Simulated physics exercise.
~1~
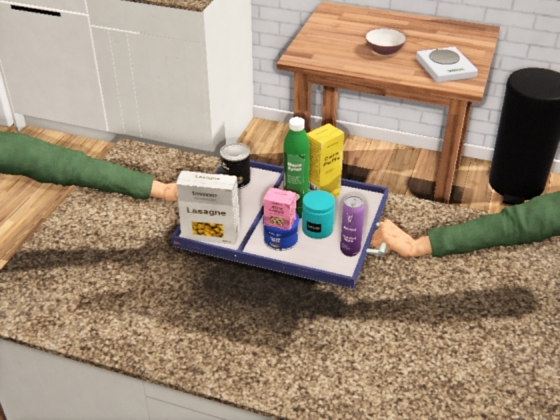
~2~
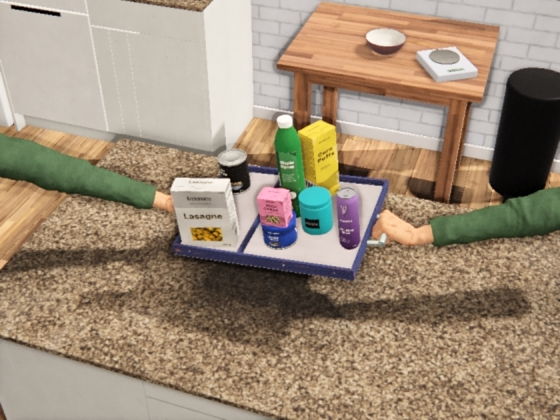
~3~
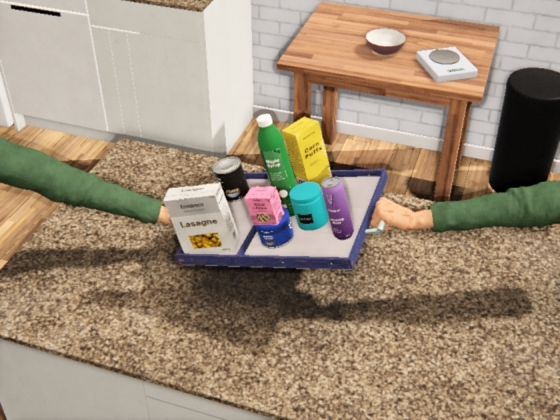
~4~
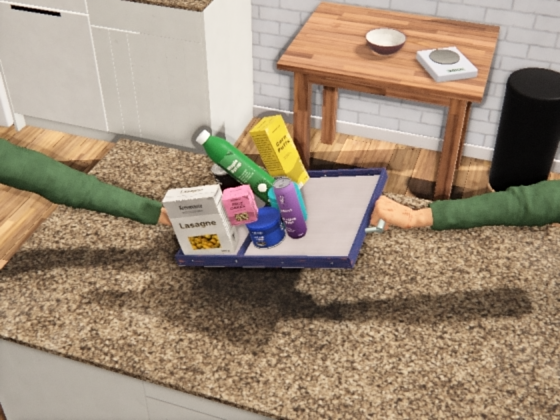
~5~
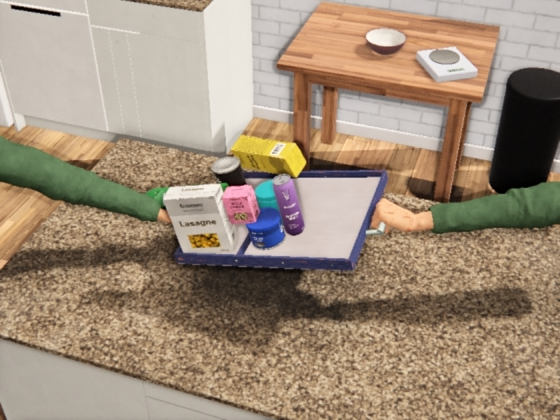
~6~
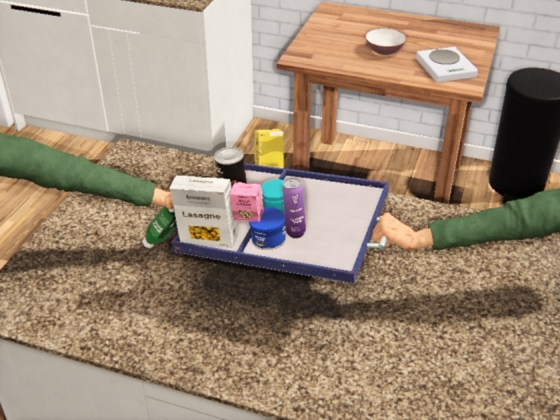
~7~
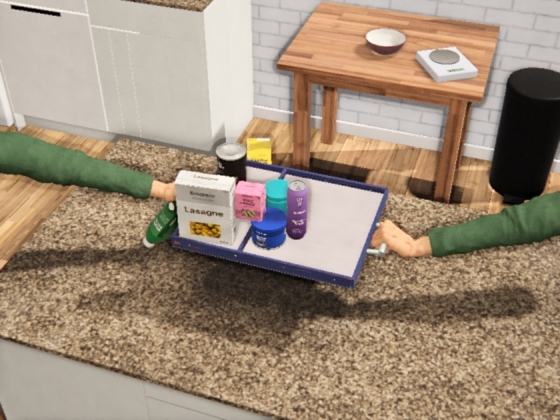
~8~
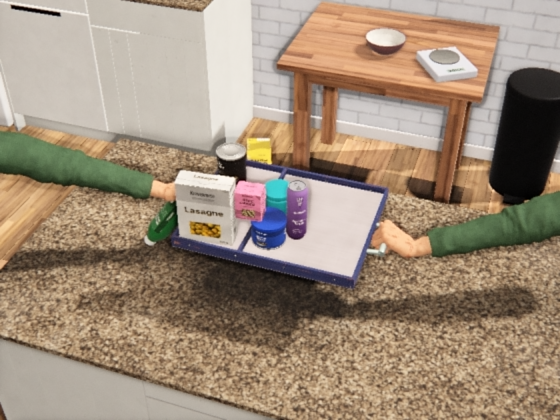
A hand-held tray dips left and levels, losing a green bottle and yellow carton.
